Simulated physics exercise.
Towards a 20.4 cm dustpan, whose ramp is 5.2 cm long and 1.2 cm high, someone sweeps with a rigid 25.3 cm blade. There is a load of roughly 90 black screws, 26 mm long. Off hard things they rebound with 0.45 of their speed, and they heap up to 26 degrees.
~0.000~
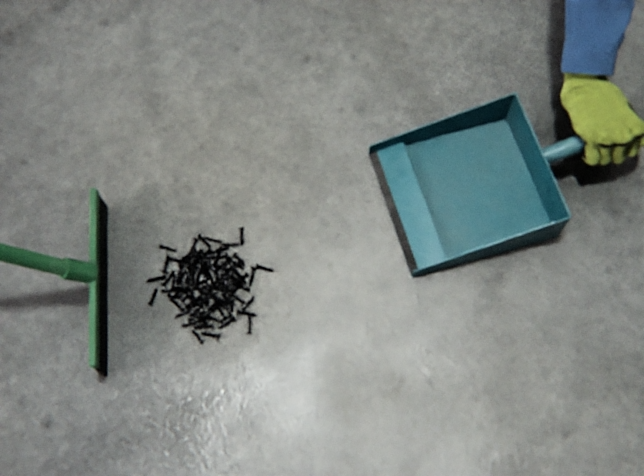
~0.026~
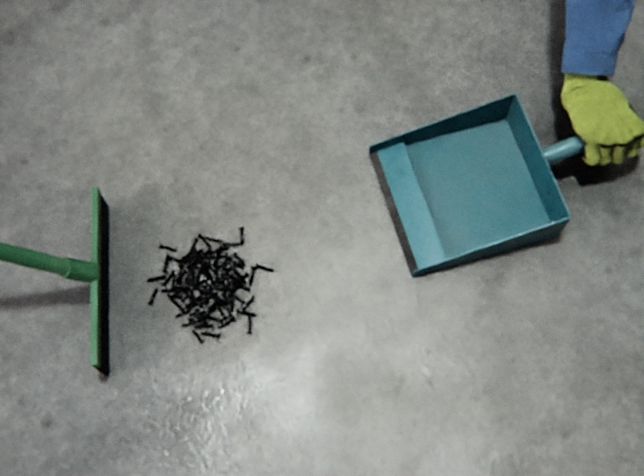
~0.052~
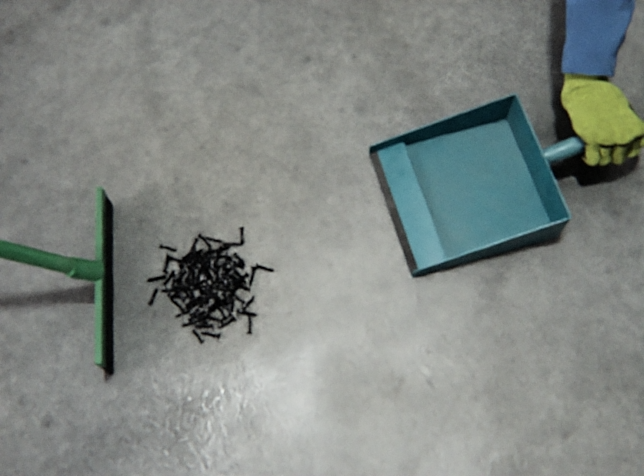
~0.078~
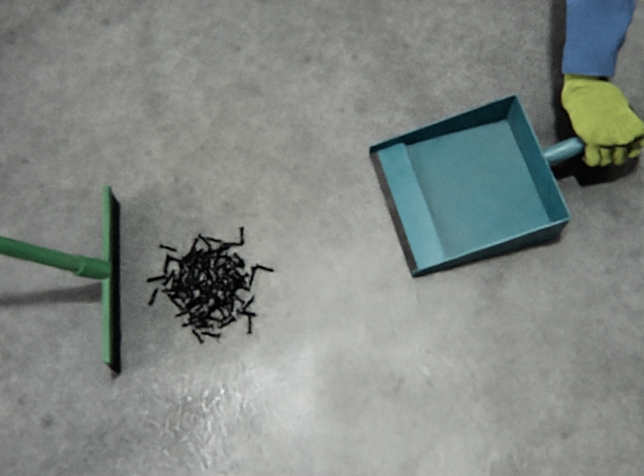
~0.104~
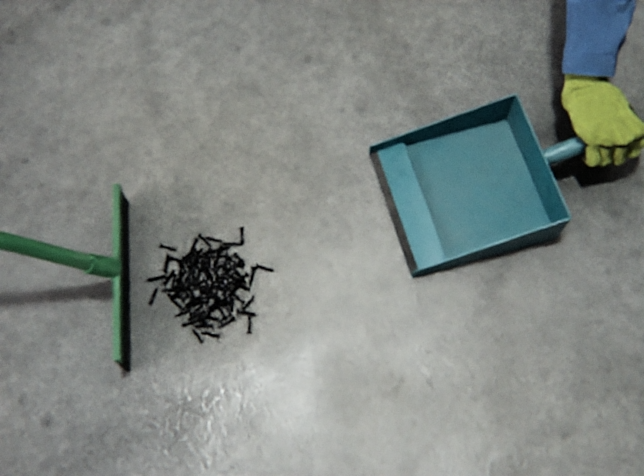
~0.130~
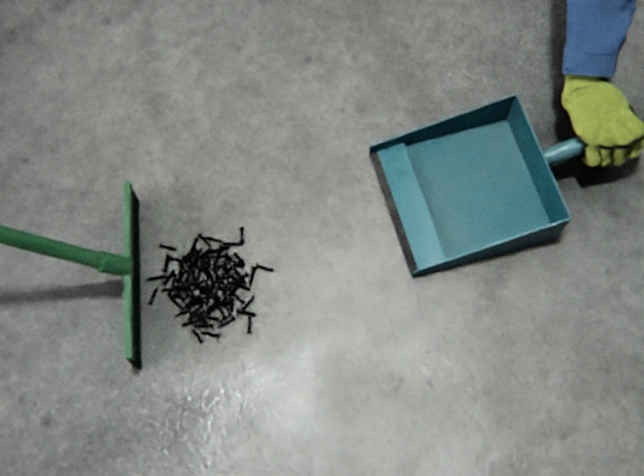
A green blade on a pole slid slowly a short way right across the gray floor, nearing a pile of small black screws that stayed still, while a yellow-gloved hand held a teal dustpan motionless.
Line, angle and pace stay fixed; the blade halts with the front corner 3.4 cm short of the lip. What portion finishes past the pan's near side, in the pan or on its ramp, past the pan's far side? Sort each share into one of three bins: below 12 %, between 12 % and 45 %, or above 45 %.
Past the pan's near side: Between 12 % and 45 %; in the pan or on its ramp: Below 12 %; past the pan's far side: Below 12 %.
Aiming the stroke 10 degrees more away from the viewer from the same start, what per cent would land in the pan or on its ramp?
Estimate: 0 % in pan or on ramp.
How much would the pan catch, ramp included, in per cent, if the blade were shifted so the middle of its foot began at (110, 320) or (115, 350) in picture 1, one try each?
Around 10 percent, then around 10 percent.
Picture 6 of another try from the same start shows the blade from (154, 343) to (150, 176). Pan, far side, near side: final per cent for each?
You'd see pan at 20, far at 0 and near at 15.
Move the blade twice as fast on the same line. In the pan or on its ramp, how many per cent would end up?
Roughly 35 in a hundred.
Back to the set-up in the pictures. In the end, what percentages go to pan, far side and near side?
Near side 30; pan 5; far side 0.
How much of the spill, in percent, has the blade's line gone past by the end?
Around 0 per cent.
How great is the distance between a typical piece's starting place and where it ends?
It works out to some 26 cm.
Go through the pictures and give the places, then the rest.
In the first frame, blade from (95, 365) to (95, 194), moved 0.0 cm, 0 of the pieces shifted so far; middle of the pieces at (206, 287); pan at (474, 191).
In the second frame, blade from (96, 364) to (97, 193), moved 0.2 cm, 0 of the pieces shifted so far; middle of the pieces at (207, 287).
In the third frame, blade from (101, 363) to (101, 192), moved 0.8 cm, 0 of the pieces shifted so far; middle of the pieces at (207, 287).
In the fourth frame, blade from (108, 361) to (108, 191), moved 1.7 cm, 0 of the pieces shifted so far; middle of the pieces at (207, 287).
In the fifth frame, blade from (119, 359) to (118, 189), moved 3.1 cm, 0 of the pieces shifted so far; middle of the pieces at (207, 287).
In the sixth frame, blade from (130, 357) to (129, 187), moved 4.6 cm, 0 of the pieces shifted so far; middle of the pieces at (207, 287); pan at (474, 192). Its pace works out near 0.57 m/s, heading 6 degrees towards the viewer's side.
Then, at 0.40 s, middle of the blade 22 cm from the lip; 0 % over the lip, far side 0 %, near side 10 %.
After 0.58 s, middle of the blade 12 cm from the lip; 0 % over the lip, far side 0 %, near side 15 %.
After 0.89 s, middle of the blade 6 cm from the lip; 5 % over the lip, far side 0 %, near side 30 %.
In the end, at 1.6 s, near side 30 %, pan 5 %, far side 0 %, in front of the lip or behind the blade 70 %.
